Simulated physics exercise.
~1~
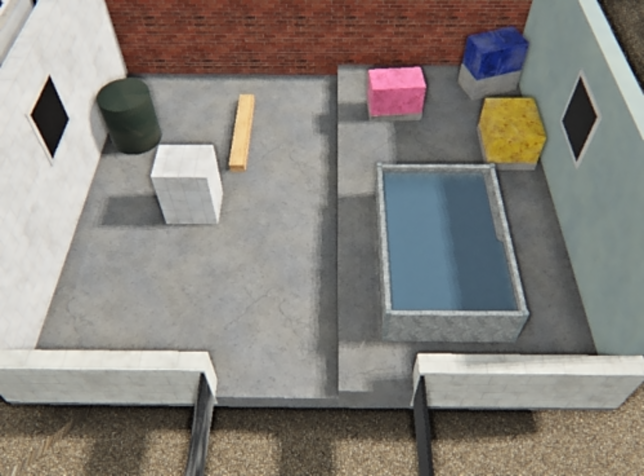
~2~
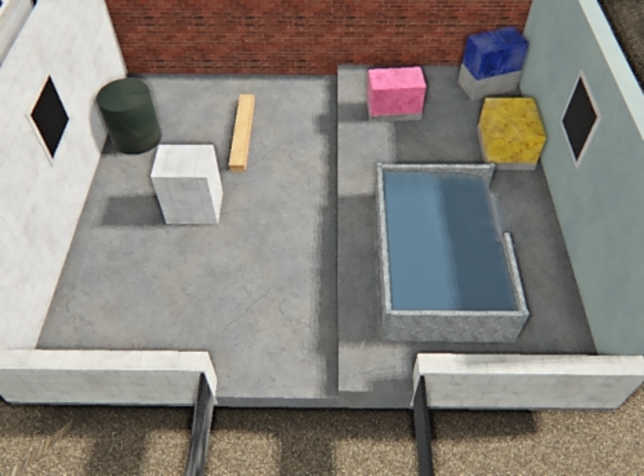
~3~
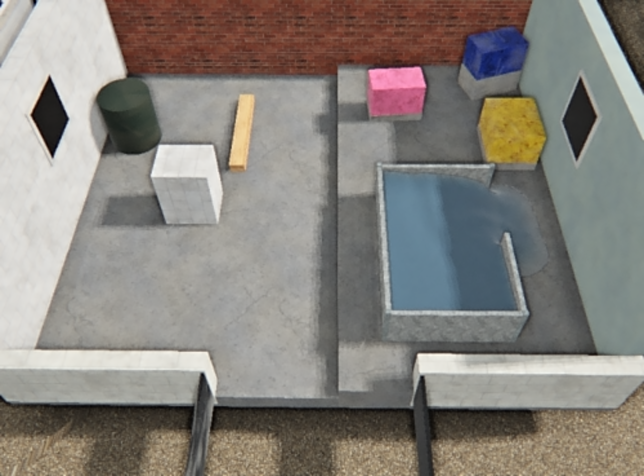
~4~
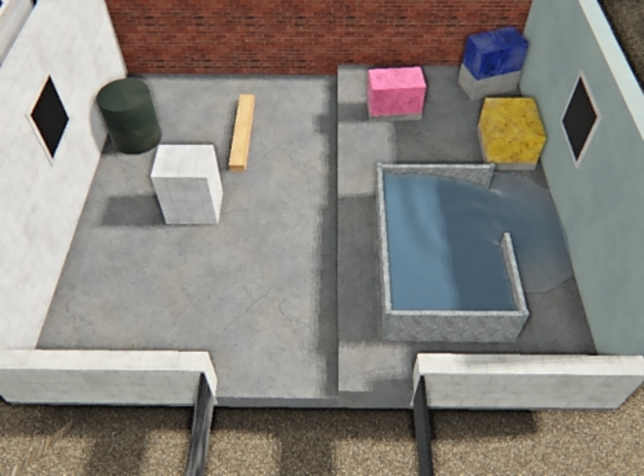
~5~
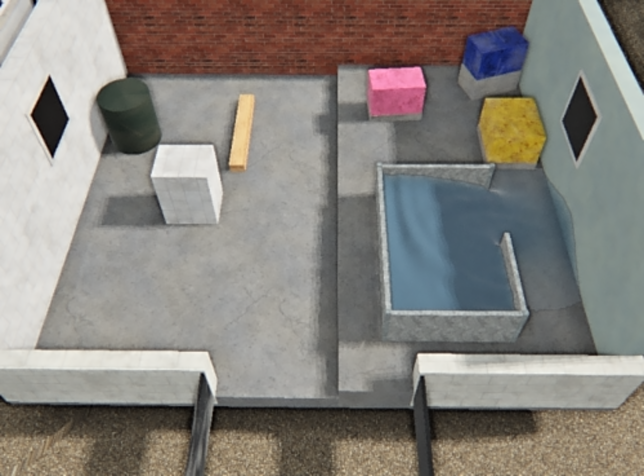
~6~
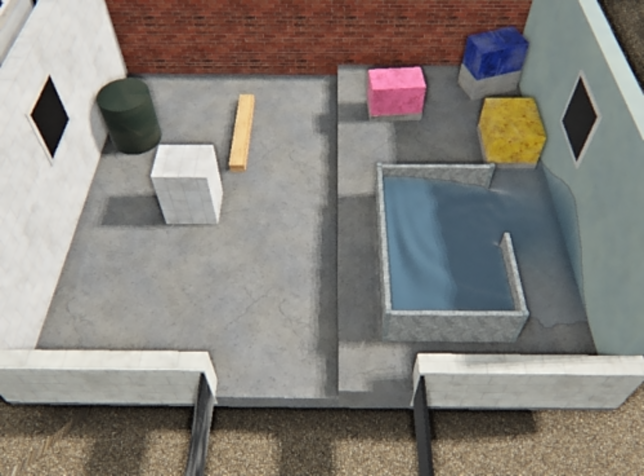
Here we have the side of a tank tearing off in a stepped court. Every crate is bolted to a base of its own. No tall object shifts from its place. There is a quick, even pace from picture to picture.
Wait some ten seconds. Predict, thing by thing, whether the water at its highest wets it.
The pink crate will come out dry; the yellow crate will come out wet; the blue crate will come out dry.
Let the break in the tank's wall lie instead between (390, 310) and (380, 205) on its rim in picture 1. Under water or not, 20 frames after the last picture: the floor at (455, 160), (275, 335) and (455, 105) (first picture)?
Point by point: Unwetted, drenched, unwetted.
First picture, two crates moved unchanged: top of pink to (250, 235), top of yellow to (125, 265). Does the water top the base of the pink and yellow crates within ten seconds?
Note: Pink crate untouched, yellow crate untouched.
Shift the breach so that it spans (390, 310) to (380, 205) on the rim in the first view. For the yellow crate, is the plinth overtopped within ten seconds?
In that case the yellow crate is never flooded.
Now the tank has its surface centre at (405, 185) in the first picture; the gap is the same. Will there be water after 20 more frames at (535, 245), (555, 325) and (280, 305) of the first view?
Results in order - swamped, swamped, left untouched.
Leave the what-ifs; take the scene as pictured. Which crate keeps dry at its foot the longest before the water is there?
Clearly the pink one.
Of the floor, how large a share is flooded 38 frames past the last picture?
Roughly 70 percent, I'd say.
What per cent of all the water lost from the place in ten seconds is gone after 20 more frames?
Near 5 %.
A moment on, water covers 10 % of the floor; the pink crate not reached, the yellow crate water round its plinth, the blue crate not reached.
Next, water covers 20 % of the floor; the pink crate not reached, the yellow crate water round its plinth, the blue crate water round its plinth.
Then, water covers 45 % of the floor; the pink crate water round its plinth, the yellow crate water round its plinth, the blue crate water round its plinth.
Later, water covers 70 % of the floor; the pink crate water round its plinth, the yellow crate water round its plinth, the blue crate water round its plinth.
In the end, water covers 85 % of the floor; the pink crate stayed above the water, the yellow crate was topped, the blue crate stayed above the water.
